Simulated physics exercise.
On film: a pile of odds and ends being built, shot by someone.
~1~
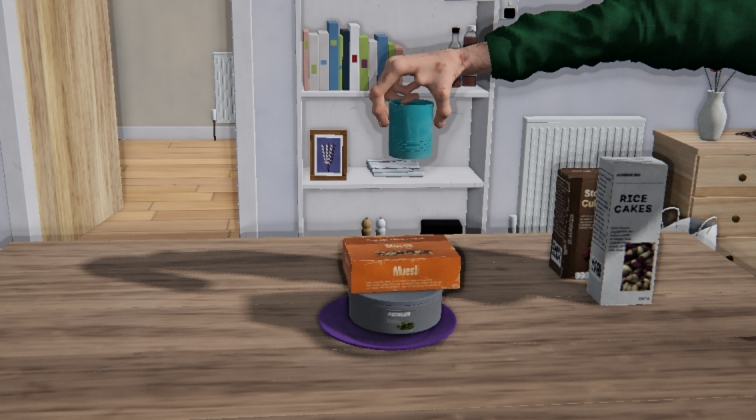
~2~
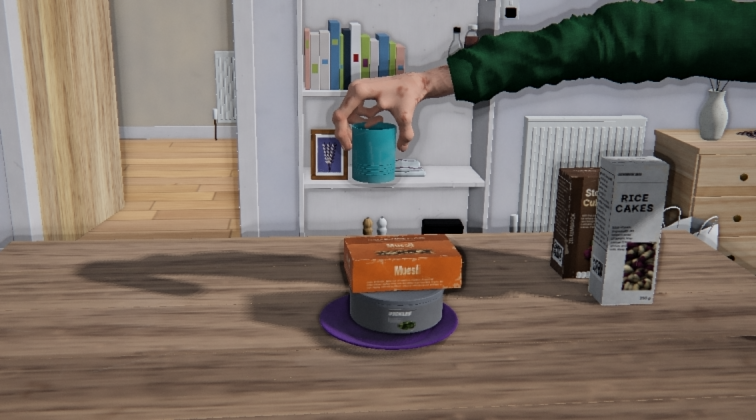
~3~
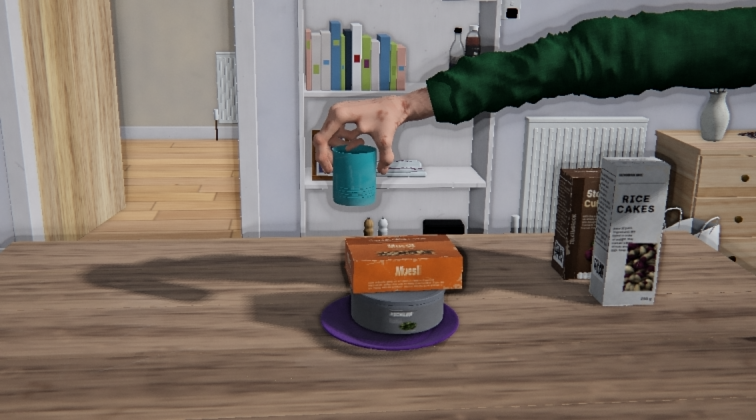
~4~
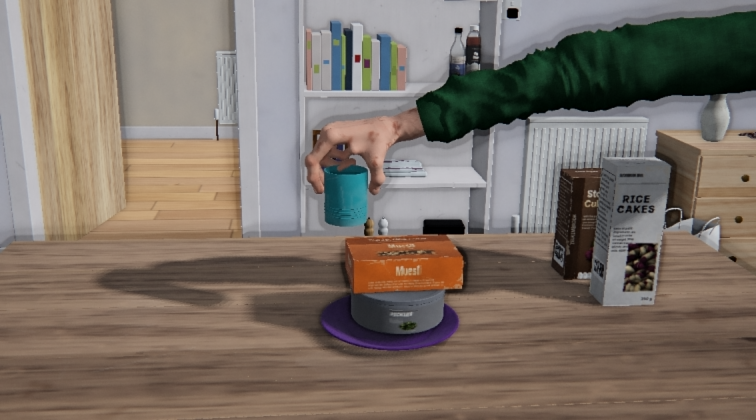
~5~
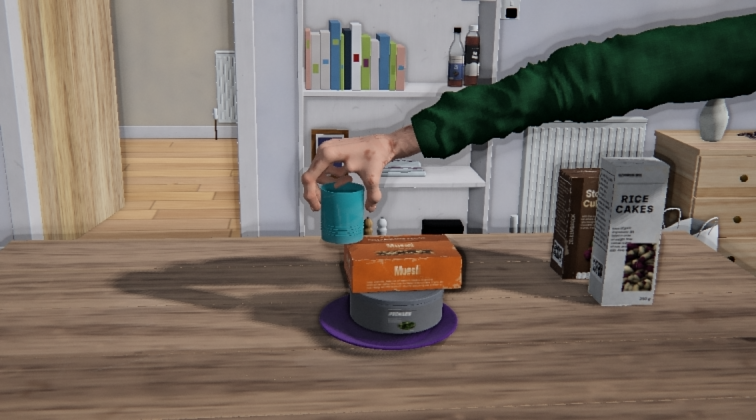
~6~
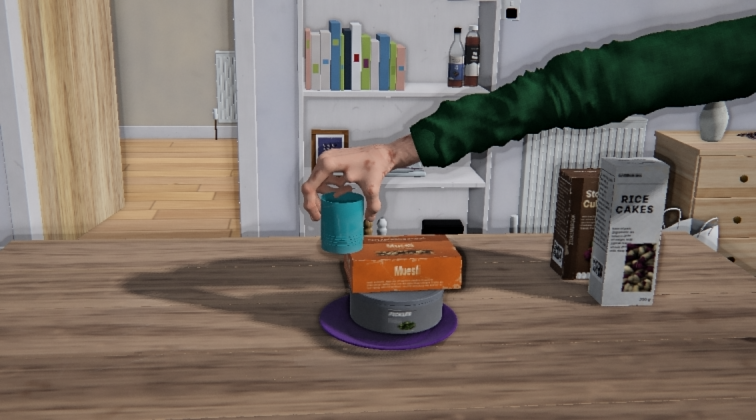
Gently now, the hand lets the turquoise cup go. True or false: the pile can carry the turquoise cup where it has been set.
False.
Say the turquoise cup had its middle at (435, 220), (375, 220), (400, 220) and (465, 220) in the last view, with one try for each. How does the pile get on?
Case one: Stable. Case two: Stable. Case three: Stable. Case four: Falls over.
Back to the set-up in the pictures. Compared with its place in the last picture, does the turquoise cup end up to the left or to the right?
Pretty clearly in the leftward direction.
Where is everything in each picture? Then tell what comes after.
In the first frame, still above its spot; turquoise cup (411, 129); white carton (626, 231).
In the second frame, still above its spot; turquoise cup (374, 152); brown carton (583, 223).
In the third frame, still above its spot; turquoise cup (354, 175); grey tub (397, 299).
In the fourth frame, still above its spot; turquoise cup (346, 196).
In the fifth frame, still above its spot; turquoise cup (342, 213); orange packet (401, 262).
In the sixth frame, set down, still held; turquoise cup (342, 222); white carton (627, 232).
Then, 0.40 s after the last picture, turquoise cup now fallen.
Then, 0.60 s after the last picture, things are still on the move.
At rest, fallen, turquoise cup; the other 5 in place. Seen from the same camera at the end, turquoise cup near (235, 330). The pile loses its balance.
